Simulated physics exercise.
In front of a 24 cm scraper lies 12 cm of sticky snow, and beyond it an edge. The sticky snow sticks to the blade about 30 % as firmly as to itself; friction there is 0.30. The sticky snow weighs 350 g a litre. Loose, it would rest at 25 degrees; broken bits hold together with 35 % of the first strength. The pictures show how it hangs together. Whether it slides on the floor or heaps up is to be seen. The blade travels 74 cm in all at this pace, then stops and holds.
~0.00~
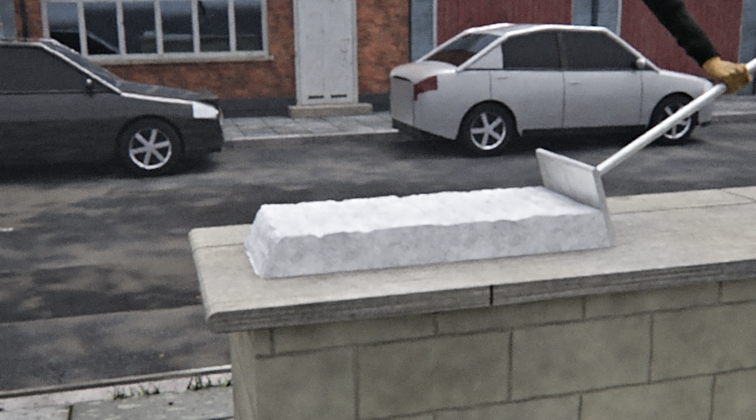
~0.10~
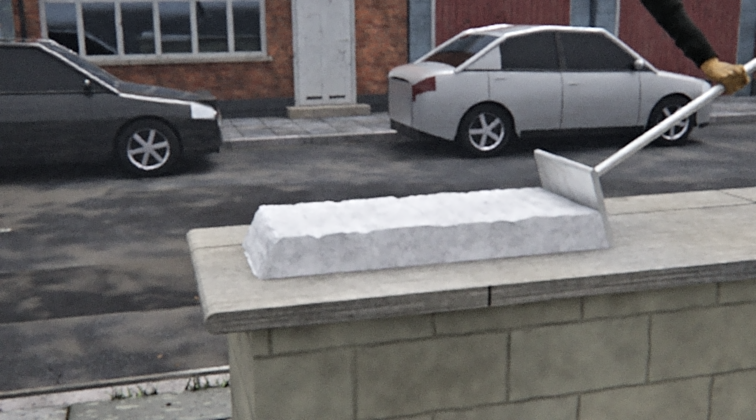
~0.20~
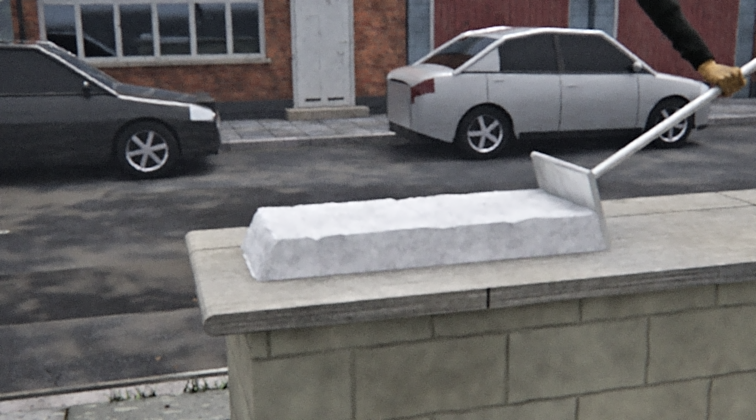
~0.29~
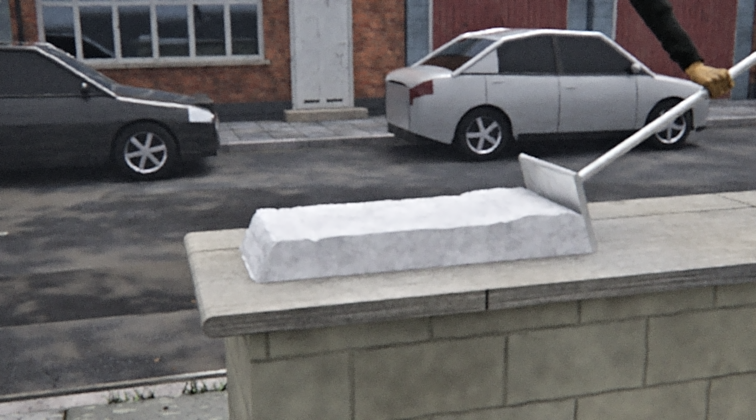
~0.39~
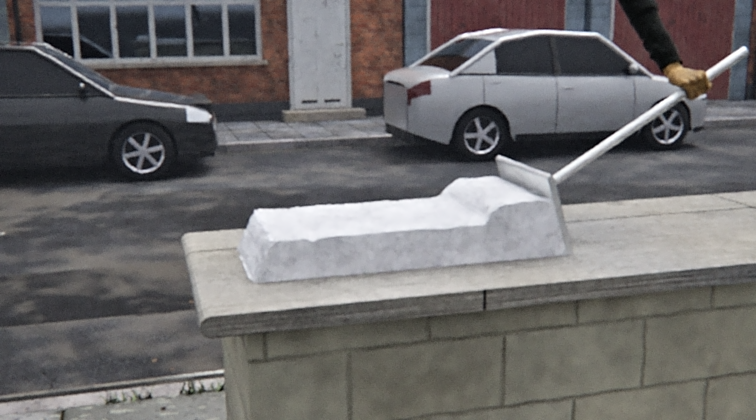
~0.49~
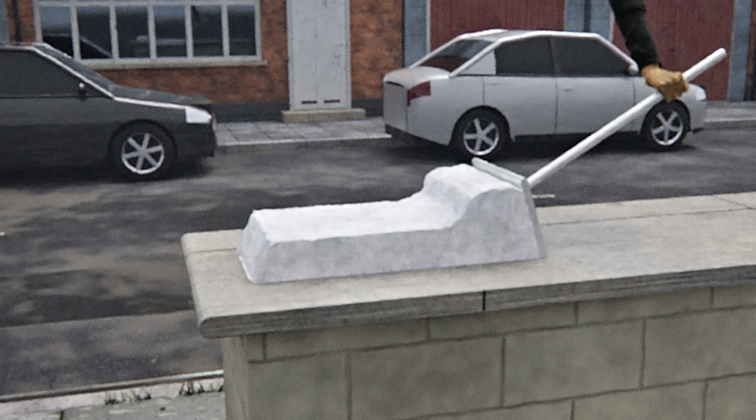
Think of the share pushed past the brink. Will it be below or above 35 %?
The result is below 35 %.
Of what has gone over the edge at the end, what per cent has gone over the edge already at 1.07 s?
Some 0 per cent.
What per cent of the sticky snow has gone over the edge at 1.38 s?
Some 25 per cent.
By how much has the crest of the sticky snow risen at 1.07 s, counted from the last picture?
Some 6 cm.
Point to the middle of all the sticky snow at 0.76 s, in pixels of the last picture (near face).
At about (366, 243).
After 0.76 s, 0 % has gone over the edge.
After 1.07 s, 0 % has gone over the edge.
After 1.38 s, 24 % has gone over the edge.
After 1.70 s, 25 % has gone over the edge.
After 1.80 s, 25 % has gone over the edge.
